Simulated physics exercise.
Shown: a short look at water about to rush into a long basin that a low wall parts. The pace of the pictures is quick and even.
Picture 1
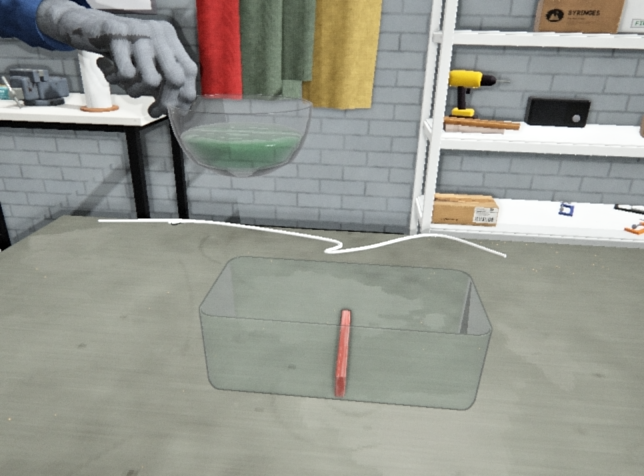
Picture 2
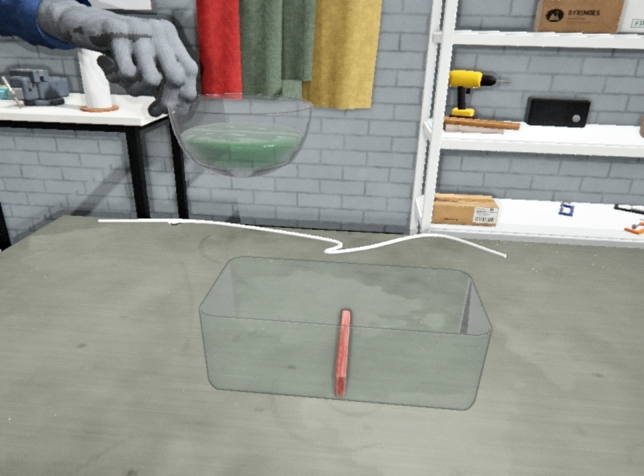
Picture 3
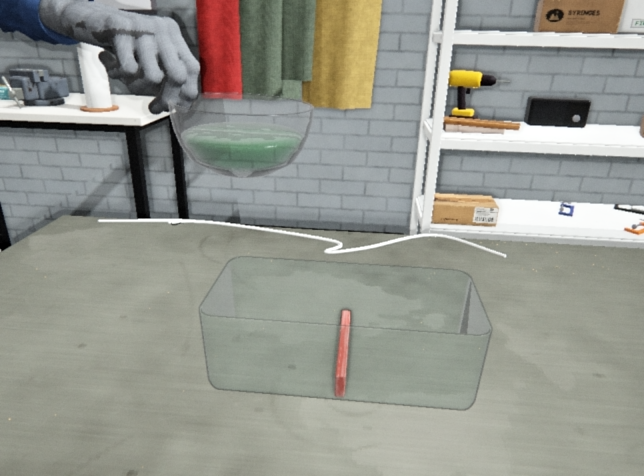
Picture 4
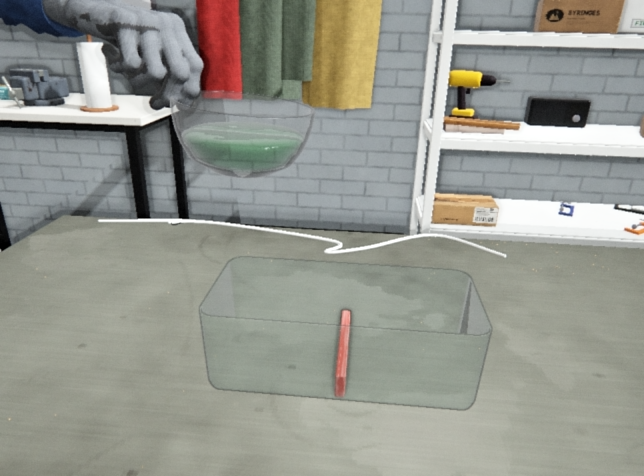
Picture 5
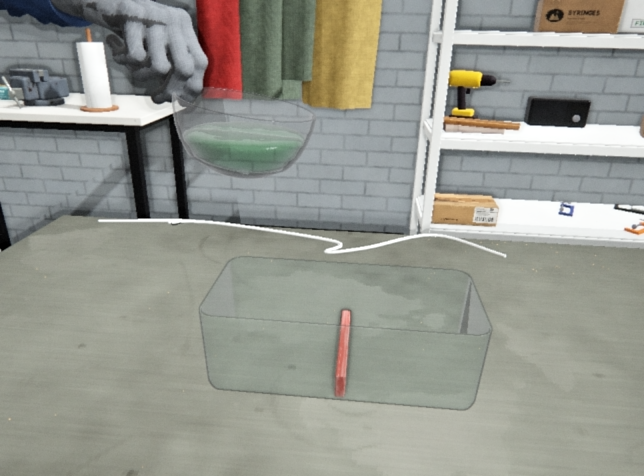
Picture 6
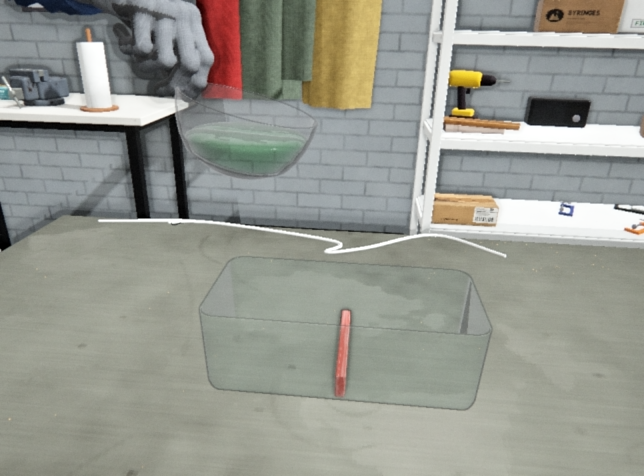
In a workshop with a grey brick wall, seen from slightly above a grey tabletop, red, green and yellow cloths hang behind and white shelves at right hold a yellow drill. A clear rectangular basin with a thin red upright divider sits near a white cord, while a grey-gloved hand is beside a clear bowl of green liquid at upper left. The hand shifts and the bowl tilts slightly rightward, the camera still.
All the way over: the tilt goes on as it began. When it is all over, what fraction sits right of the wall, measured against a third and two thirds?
It finishes at between a third and two thirds.
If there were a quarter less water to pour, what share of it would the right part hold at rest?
It would be somewhere near 45 %.
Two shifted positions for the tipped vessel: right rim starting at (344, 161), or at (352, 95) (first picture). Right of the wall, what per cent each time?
In order, some 75 and 85 percent.
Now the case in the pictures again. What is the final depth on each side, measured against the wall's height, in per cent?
Close to 30 for the left and 30 for the right.
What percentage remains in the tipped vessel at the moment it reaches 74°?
About 50 %.
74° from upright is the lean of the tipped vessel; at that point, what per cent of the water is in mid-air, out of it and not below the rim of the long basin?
Roughly 45 percent.
A moment on, the tilt is 74° and 49 per cent is still to pour, 2 is left of the wall and 4 right of it.
Next, the tilt is 107° and 1 per cent is still to pour, 32 is left of the wall and 54 right of it.
Then the tilt is 111° and 0 per cent is still to pour, 44 is left of the wall and 55 right of it.
Later the tilt is 111° and 0 per cent is still to pour, 44 is left of the wall and 55 right of it.
Finally, 44 per cent lies left of the wall, 55 right of it and 1 outside.
